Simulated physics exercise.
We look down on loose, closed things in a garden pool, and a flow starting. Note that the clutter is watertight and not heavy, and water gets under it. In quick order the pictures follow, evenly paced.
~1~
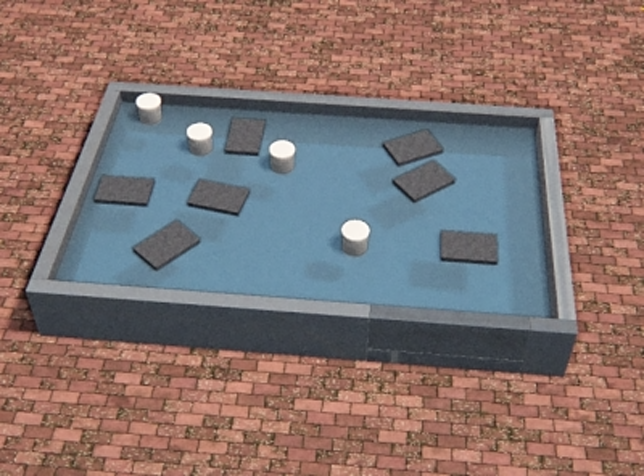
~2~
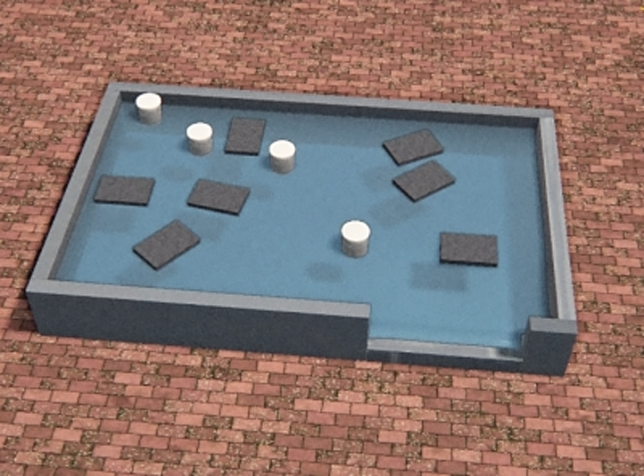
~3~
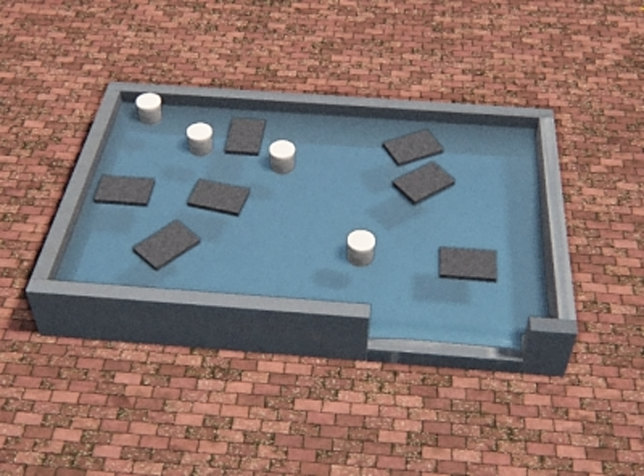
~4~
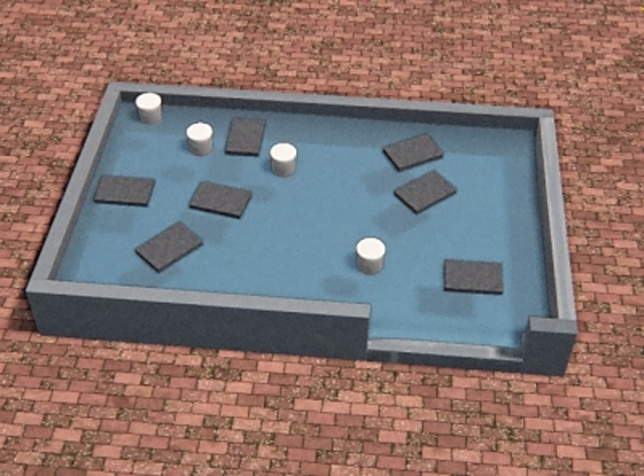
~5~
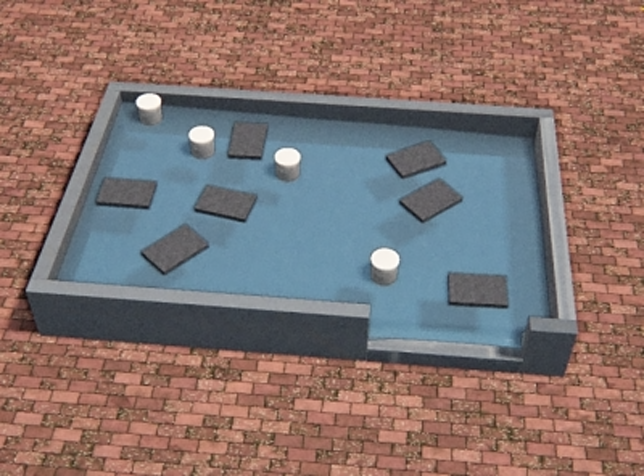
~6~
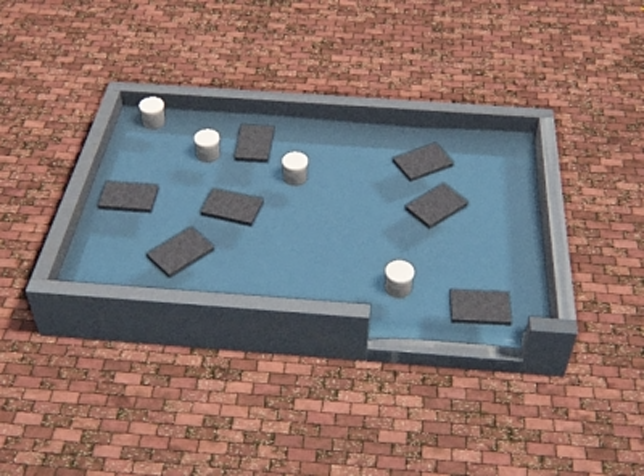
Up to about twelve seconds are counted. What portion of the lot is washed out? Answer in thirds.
The portion washed out is not even a third.
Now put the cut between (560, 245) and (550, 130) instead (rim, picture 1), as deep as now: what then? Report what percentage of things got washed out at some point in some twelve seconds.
It should be close to 40 per cent.
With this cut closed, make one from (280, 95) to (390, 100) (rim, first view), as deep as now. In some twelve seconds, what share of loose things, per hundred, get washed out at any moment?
50 %.
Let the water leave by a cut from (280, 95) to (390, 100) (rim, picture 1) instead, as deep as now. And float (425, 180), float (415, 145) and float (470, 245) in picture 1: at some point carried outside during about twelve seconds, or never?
In sequence - departs, departs, stays put.
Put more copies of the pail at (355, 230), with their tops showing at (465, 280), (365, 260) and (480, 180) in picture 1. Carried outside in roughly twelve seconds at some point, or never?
Going one by one, I'd say it leaves, then it leaves, then it leaves.
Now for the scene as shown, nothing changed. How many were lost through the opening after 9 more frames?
Tally: 2.
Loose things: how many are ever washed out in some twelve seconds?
So, 3 of them.
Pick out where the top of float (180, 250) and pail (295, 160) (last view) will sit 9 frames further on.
Look for them around (207, 262) and (322, 178).
A moment on, 1 of 11 are out; 10 afloat.
Next, 2 of 11 are out; 9 afloat.
Later, 2 of 11 are out; 9 afloat.
In the end, 3 of 11 are out; 8 afloat.
